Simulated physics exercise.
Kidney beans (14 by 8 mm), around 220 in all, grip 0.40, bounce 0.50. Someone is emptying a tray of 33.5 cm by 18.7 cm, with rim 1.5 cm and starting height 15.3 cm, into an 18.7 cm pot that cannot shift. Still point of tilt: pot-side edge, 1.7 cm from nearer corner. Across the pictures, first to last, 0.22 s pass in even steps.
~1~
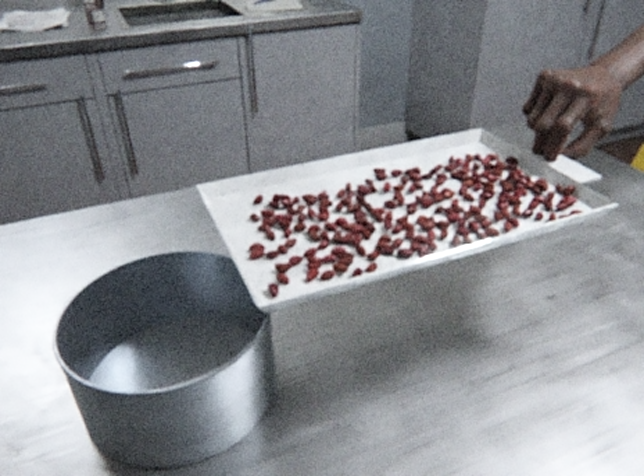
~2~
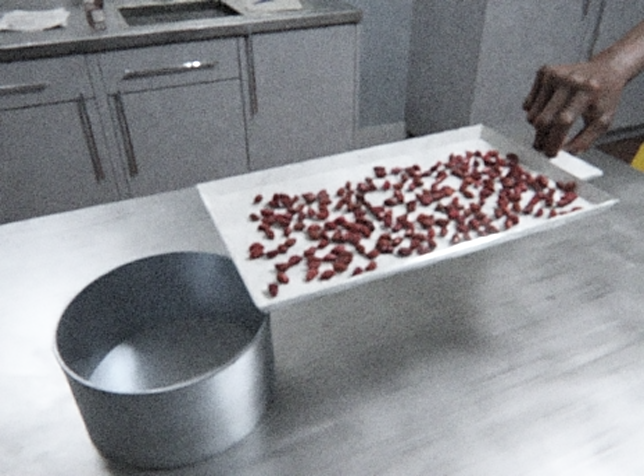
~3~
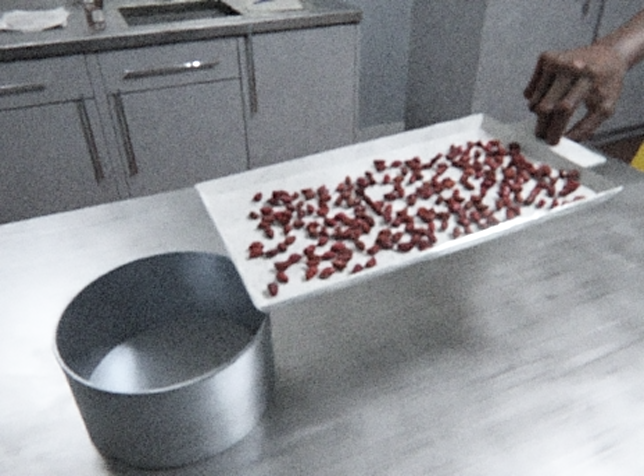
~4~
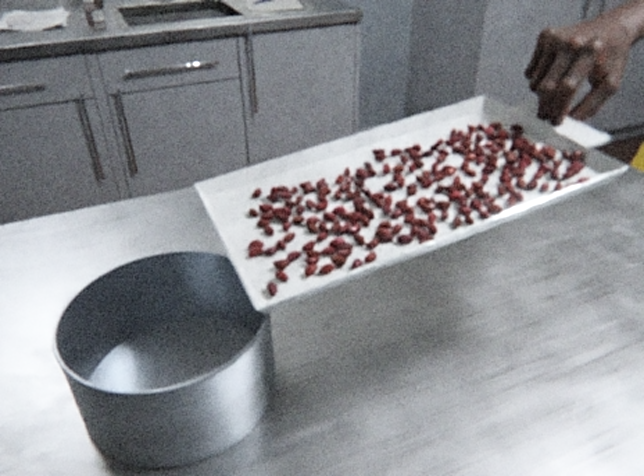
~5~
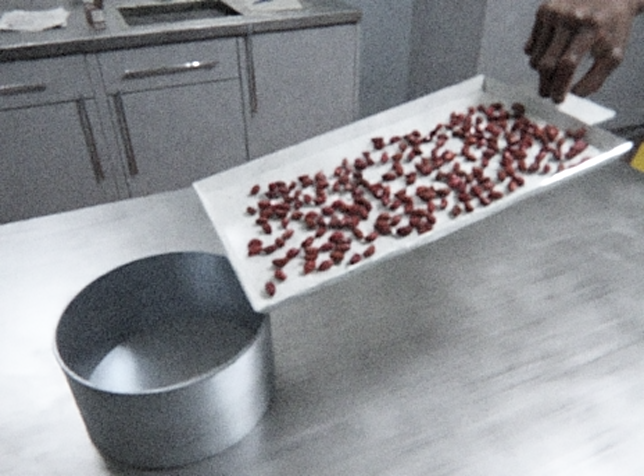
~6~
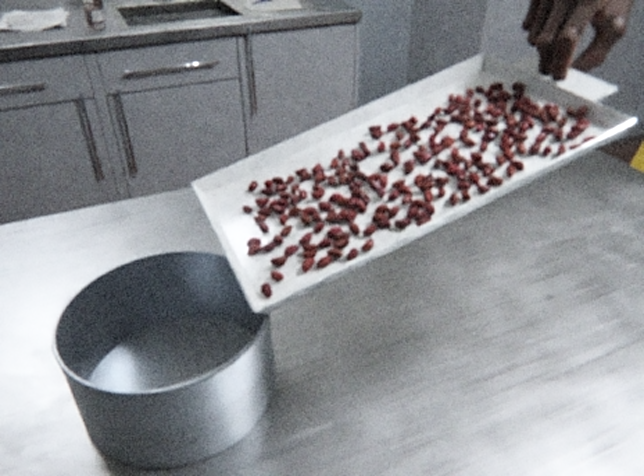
A white tray scattered with dark red beans starts out nearly level above a metal counter, its left edge at the rim of a round grey pot. A hand near its right end moves upward as that end rises steadily, leaving the tray clearly slanted toward the pot, the beans still spread across it.
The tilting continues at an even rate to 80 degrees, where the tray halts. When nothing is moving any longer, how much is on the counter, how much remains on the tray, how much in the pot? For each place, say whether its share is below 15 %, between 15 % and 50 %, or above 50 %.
At the end, counter: Will likely hold a medium amount, tray: Will likely hold a small amount, pot: Will likely hold the majority.
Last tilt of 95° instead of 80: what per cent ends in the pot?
Around 70 %, I reckon.
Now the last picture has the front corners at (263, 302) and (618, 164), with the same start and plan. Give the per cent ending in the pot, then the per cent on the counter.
Pot 5, counter 95.
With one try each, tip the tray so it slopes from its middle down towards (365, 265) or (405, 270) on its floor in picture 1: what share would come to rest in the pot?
Around 0 % for the first direction, around 0 % for the second.
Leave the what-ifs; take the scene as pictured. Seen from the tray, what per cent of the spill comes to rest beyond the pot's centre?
Near 80 in a hundred.
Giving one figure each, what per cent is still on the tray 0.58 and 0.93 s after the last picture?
Earlier moment 30, later moment 0.
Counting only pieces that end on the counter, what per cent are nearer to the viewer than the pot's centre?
Roughly 100 percent of the spill.
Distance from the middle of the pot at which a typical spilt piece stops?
Roughly 22 cm.
Then, 0.35 s after the last picture, tilt 47 degrees; the tray holds 100 %, the pot 0 %.
Then, 0.58 s after the last picture, tilt 68 degrees; the tray holds 30 %, the pot 20 %.
Then, 0.93 s after the last picture, tilt 80 degrees; the tray holds 0 %, the pot 70 %.
In the end, counter 30 %, tray 0 %, pot 70 %.
